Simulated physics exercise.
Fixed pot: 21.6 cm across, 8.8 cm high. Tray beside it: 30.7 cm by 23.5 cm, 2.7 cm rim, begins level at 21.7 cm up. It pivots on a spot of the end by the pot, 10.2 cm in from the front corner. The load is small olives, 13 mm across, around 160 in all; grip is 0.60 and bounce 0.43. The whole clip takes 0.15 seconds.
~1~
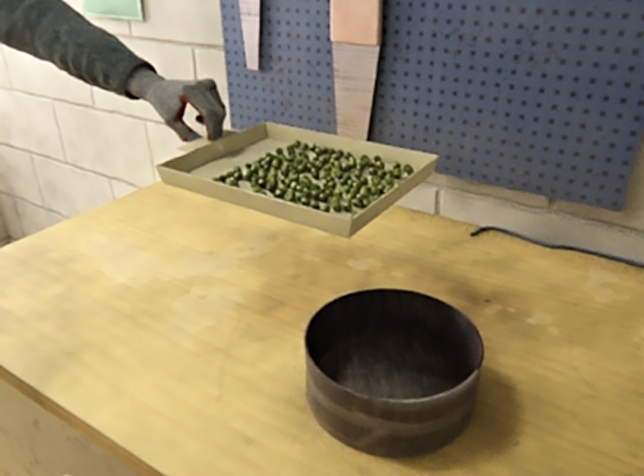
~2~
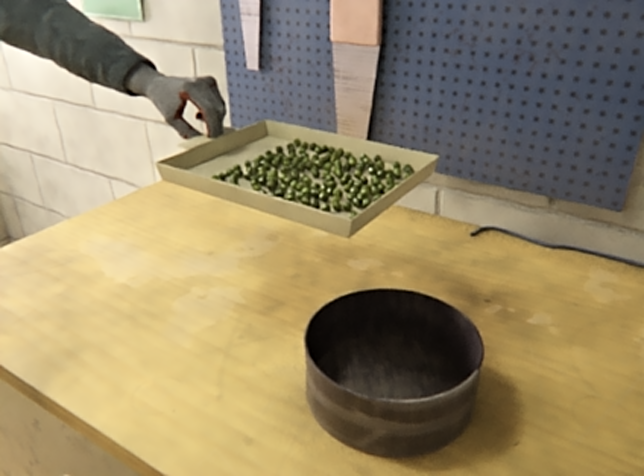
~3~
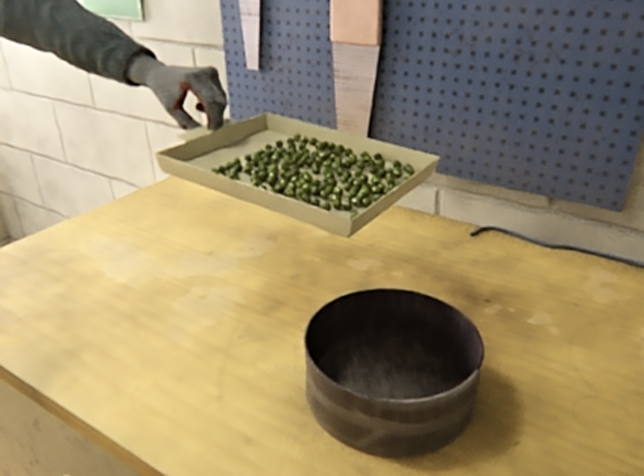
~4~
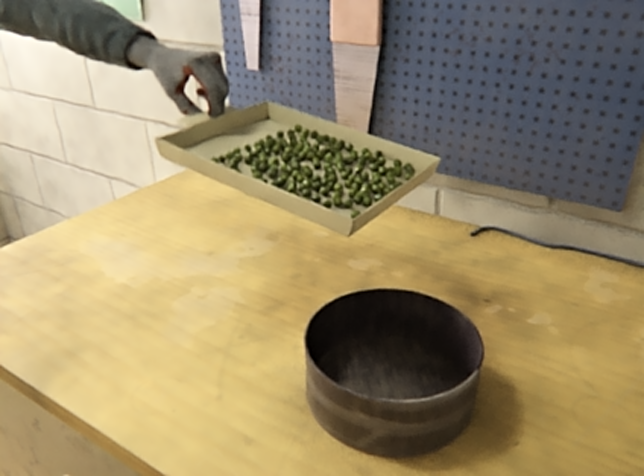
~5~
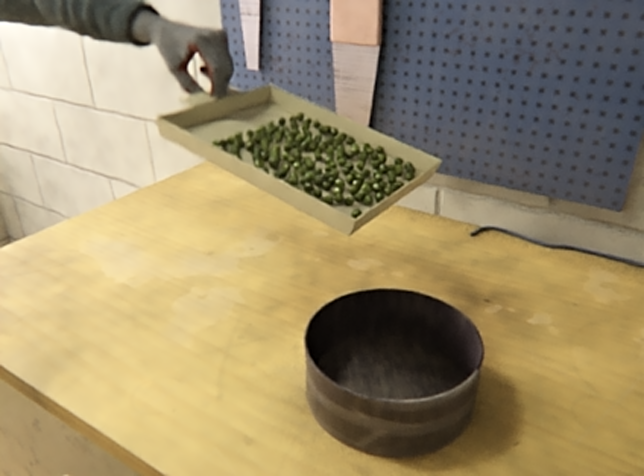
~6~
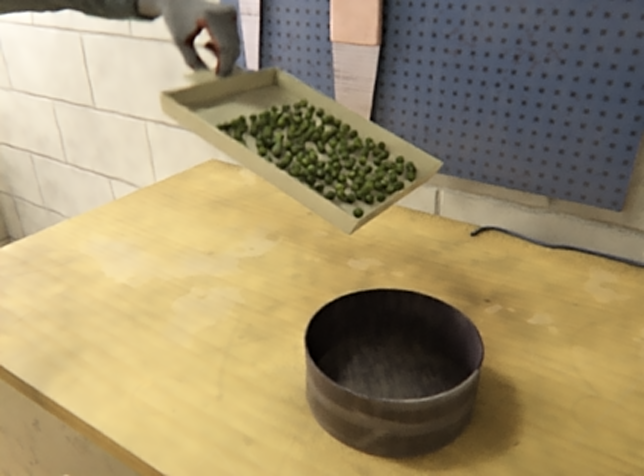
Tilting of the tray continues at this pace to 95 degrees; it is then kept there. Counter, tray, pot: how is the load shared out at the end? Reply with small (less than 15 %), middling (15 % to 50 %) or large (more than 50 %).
Counter - large, tray - small, pot - middling.
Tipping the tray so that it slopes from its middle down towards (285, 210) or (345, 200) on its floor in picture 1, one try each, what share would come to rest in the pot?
That would be close to 50 per cent, then close to 90 per cent.
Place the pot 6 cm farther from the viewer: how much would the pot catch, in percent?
Roughly 60 per cent.
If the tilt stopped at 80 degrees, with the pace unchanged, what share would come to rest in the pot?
Estimated share: About 20 %.
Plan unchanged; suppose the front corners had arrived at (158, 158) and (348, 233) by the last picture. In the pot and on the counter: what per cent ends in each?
Per cent by place - pot 65, counter 30.
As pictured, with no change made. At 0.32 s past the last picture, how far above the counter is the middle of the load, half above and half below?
Roughly 26 cm above the counter.
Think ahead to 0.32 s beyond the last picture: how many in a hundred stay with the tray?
It comes to near 100 per cent.
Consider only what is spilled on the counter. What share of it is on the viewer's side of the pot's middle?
About 0 percent of the spill.
Then, 0.19 s after the last picture, tilt 58 degrees; the tray holds 100 %, the pot 0 %.
Then, 0.32 s after the last picture, tilt 85 degrees; the tray holds 100 %, the pot 0 %.
Then, 0.58 s after the last picture, tilt 95 degrees; the tray holds 15 %, the pot 15 %.
In the end, counter 75 %, tray 0 %, pot 25 %.
